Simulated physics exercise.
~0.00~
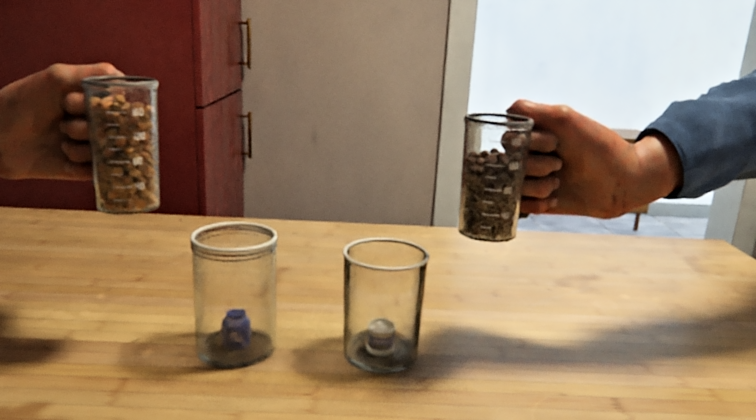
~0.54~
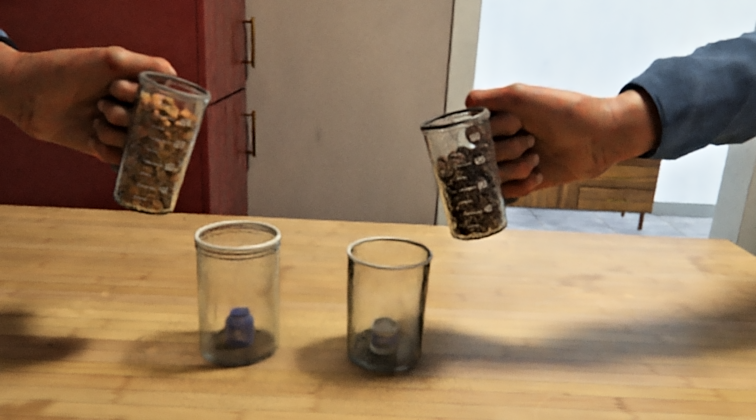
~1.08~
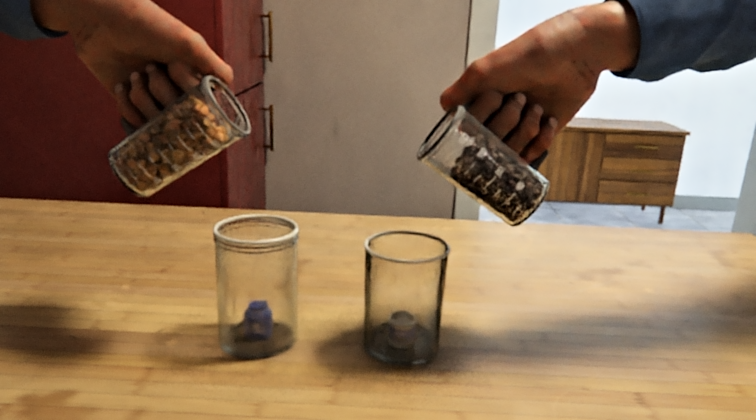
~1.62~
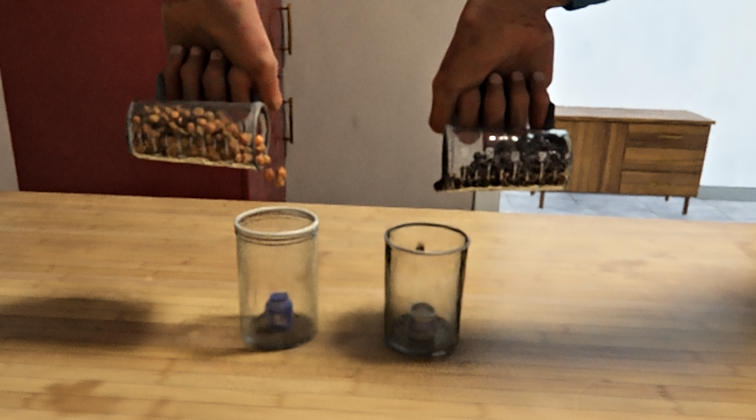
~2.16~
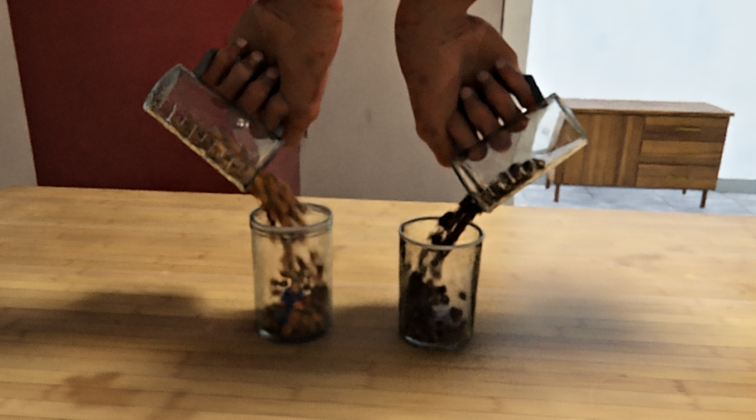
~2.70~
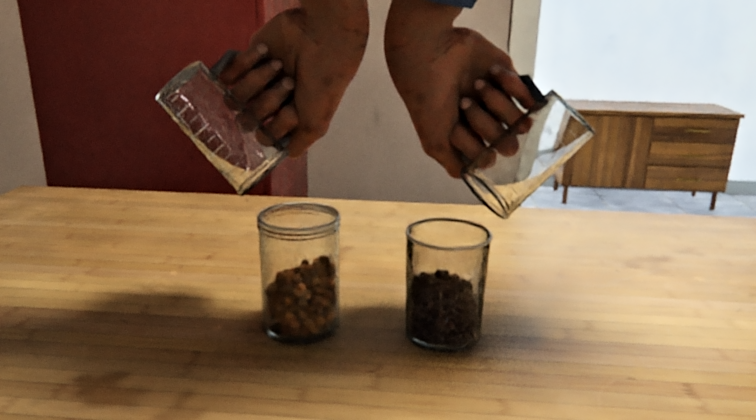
Two hands hold clear cups above a pair of clear containers on a light wooden table, seen from the front and slightly above, with a red cabinet behind at left. A small blue object stands in the left container and a small greyish one in the right. The hands tilt the cups inward as the view shifts slightly and a wooden sideboard appears at right. Orange-brown pieces pour from the left cup and dark pieces from the right, tumbling around the objects. Finally both cups are empty, and each container is about half full, its object hidden.
